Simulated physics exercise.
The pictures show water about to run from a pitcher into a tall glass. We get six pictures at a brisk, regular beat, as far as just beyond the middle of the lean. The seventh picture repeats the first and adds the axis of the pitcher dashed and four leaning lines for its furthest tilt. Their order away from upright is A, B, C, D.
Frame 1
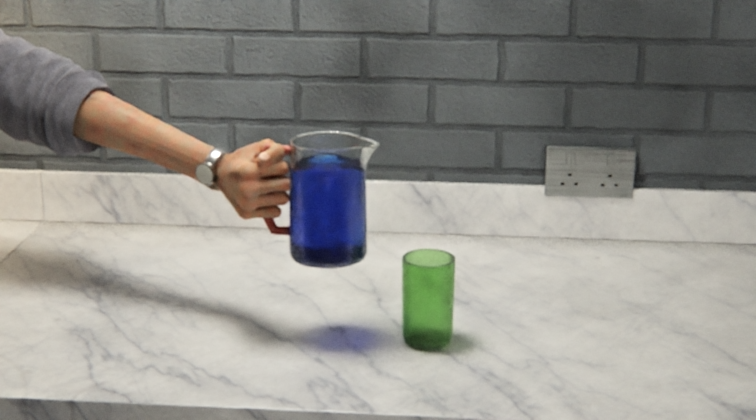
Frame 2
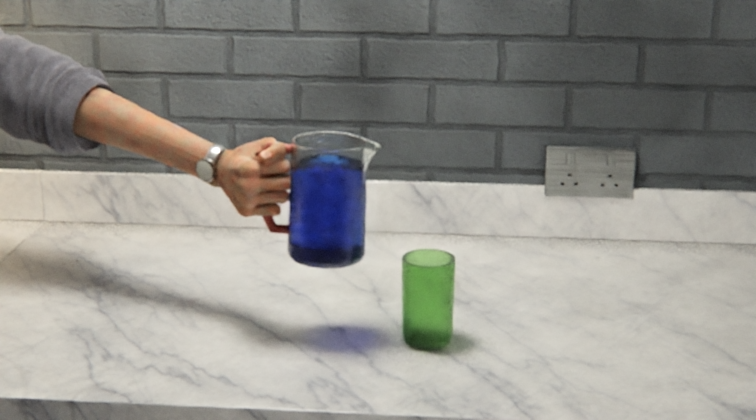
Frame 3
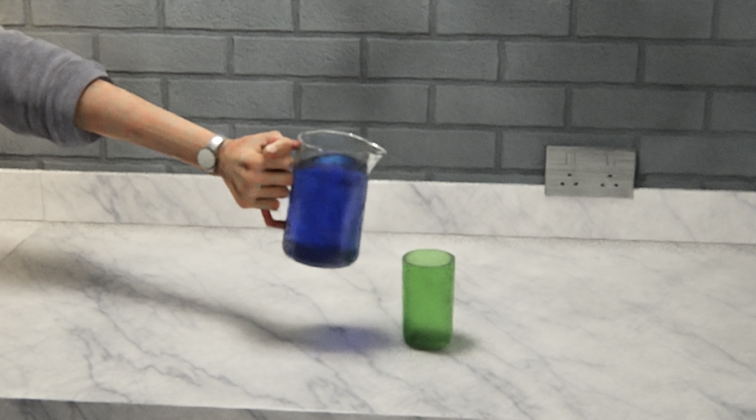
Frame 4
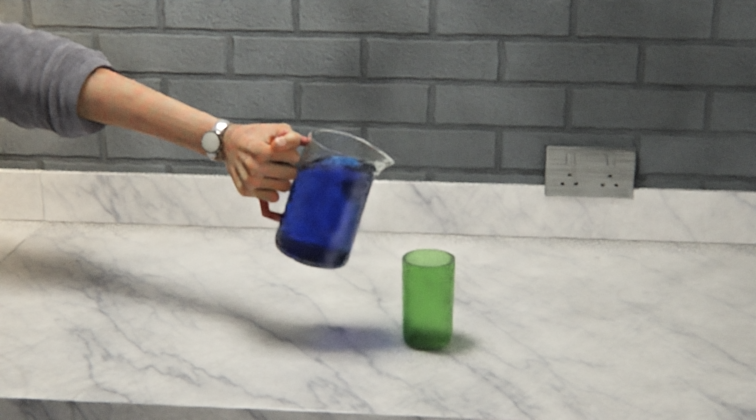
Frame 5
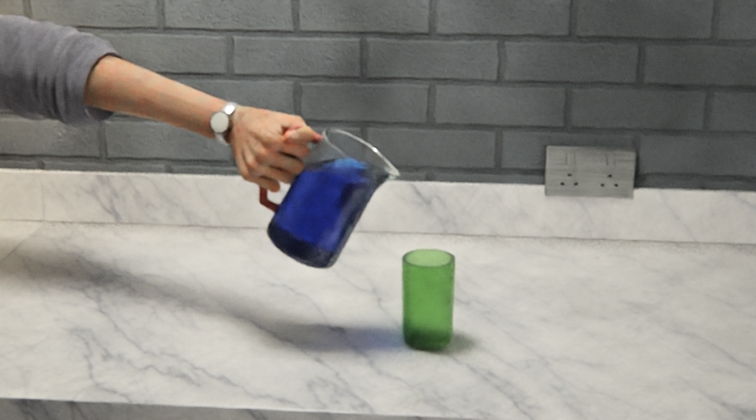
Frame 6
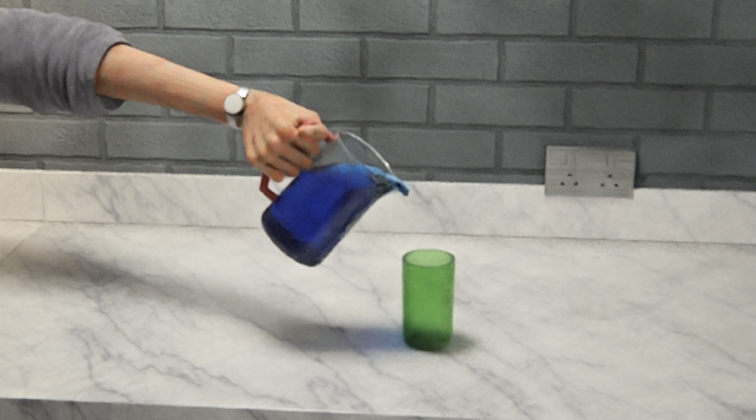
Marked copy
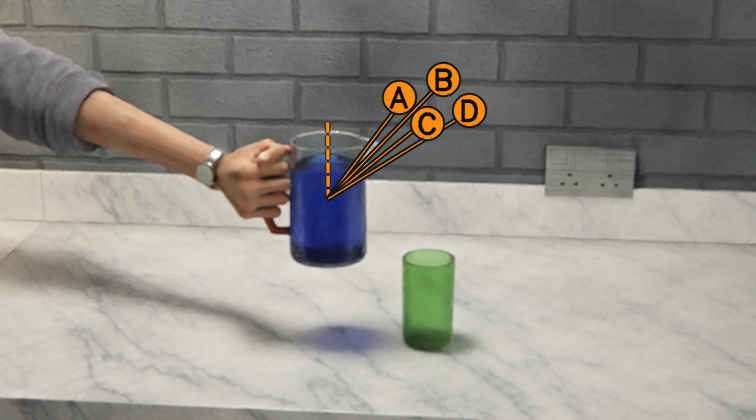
At the start, a hand wearing a watch holds a glass pitcher of blue water upright, to the left of a green glass on a marble counter. The hand tips the pitcher steadily to the right, and the water slides up to the spout and just passes over the lip.
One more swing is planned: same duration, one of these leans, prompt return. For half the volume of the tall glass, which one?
Best: D.
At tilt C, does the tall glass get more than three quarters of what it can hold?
No, less.
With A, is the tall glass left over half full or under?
Under half.
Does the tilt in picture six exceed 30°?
Yes.
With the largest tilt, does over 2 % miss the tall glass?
No, it does not.
On the marked copy, A at (392, 113); B at (431, 92); C at (411, 131); D at (455, 120).
If A is chosen, the tall glass ends with about 9 % of what it can hold.
If B is chosen, the tall glass ends with about 20 % of what it can hold.
If C is chosen, the tall glass ends with about 33 % of what it can hold.
If D is chosen, the tall glass ends with about 50 % of what it can hold.
